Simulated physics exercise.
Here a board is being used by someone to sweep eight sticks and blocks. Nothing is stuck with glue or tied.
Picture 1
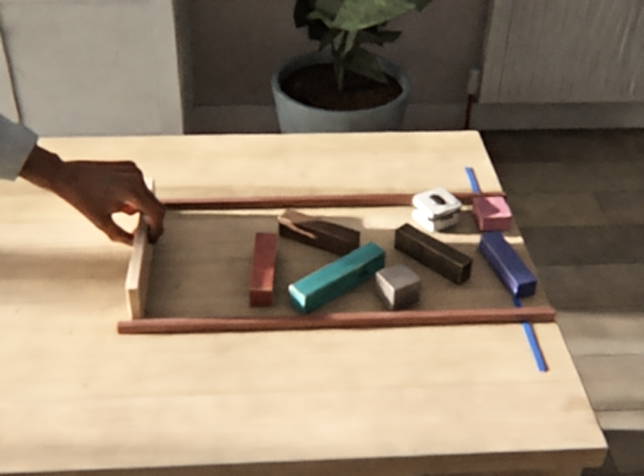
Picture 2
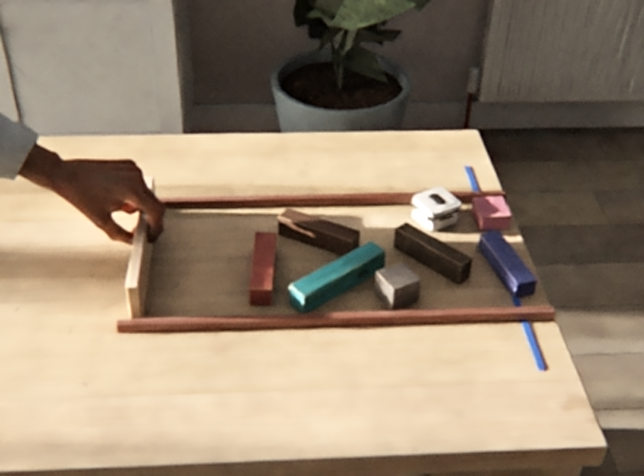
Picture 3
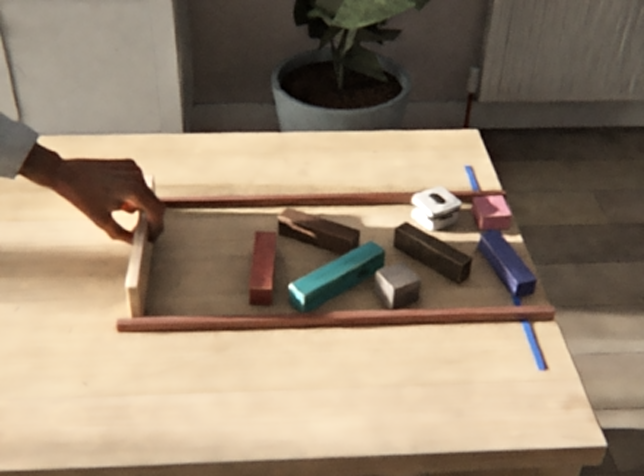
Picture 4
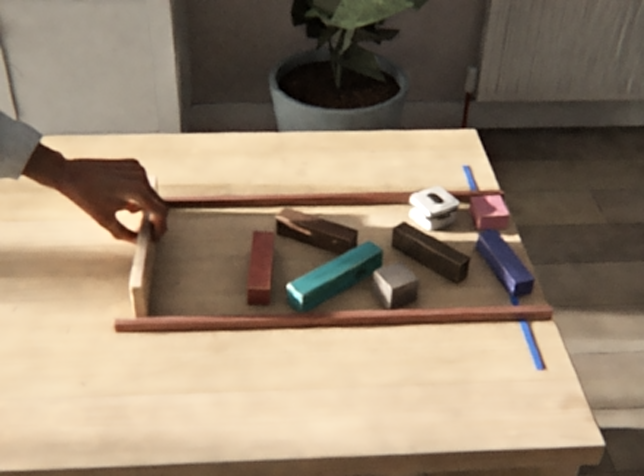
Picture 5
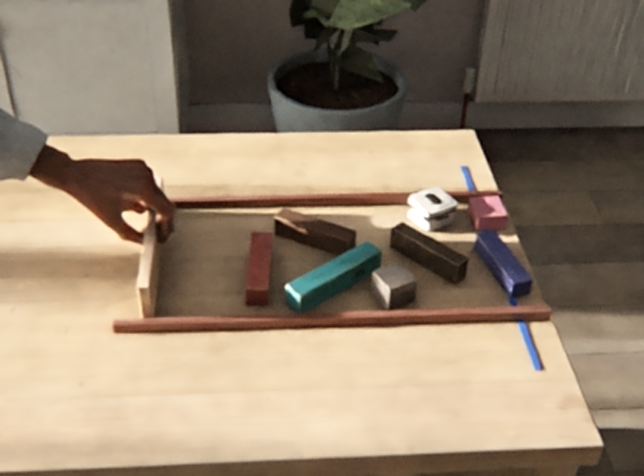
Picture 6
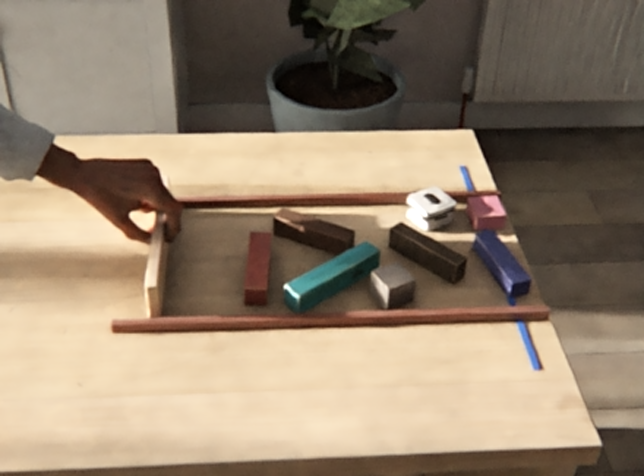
A hand reaches in from the left over a pale wooden table, seen from above at an angle, with a potted plant behind. Between two reddish rails lie red, teal, brown, black, grey, blue and pink blocks and a white case, with blue tape at the right. The hand holds an upright board nearly still, then slides it slightly right, not touching the blocks, as the view shifts minutely.
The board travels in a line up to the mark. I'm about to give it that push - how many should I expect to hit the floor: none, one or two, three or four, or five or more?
Expect five or more.
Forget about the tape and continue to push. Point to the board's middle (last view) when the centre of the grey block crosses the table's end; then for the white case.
Near (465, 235) and (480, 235).
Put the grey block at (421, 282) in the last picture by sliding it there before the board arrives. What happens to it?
I reckon from there it drops down.
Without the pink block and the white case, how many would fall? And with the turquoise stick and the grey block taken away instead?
That gives 4 in the first case, then 4 in the second.
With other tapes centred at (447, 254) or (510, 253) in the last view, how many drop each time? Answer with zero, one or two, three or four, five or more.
1 or 2, then five or more.
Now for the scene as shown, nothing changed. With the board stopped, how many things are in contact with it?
At rest, 2 are in contact.
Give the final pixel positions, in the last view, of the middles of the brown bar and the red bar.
In the last picture the brown bar sits around (517, 226) and the red bar around (510, 257).
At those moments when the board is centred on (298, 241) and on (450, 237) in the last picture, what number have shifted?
Tally at point one: 3; at point two: 8.
Soon after, none off yet; pink block at rest near (486, 213); blue bar at rest near (501, 263); white case at rest near (431, 210).
Then, none off yet; pink block at rest near (486, 213); blue bar moving near (506, 261); white case at rest near (432, 209).
Further on, one off so far; pink block moved about its own width near (510, 211); blue bar falling near (540, 386); white case moved about its own width near (476, 202).
At rest, the number that fall off is five or more; fallen, turquoise stick, grey block, black bar, white case, blue bar and pink block.
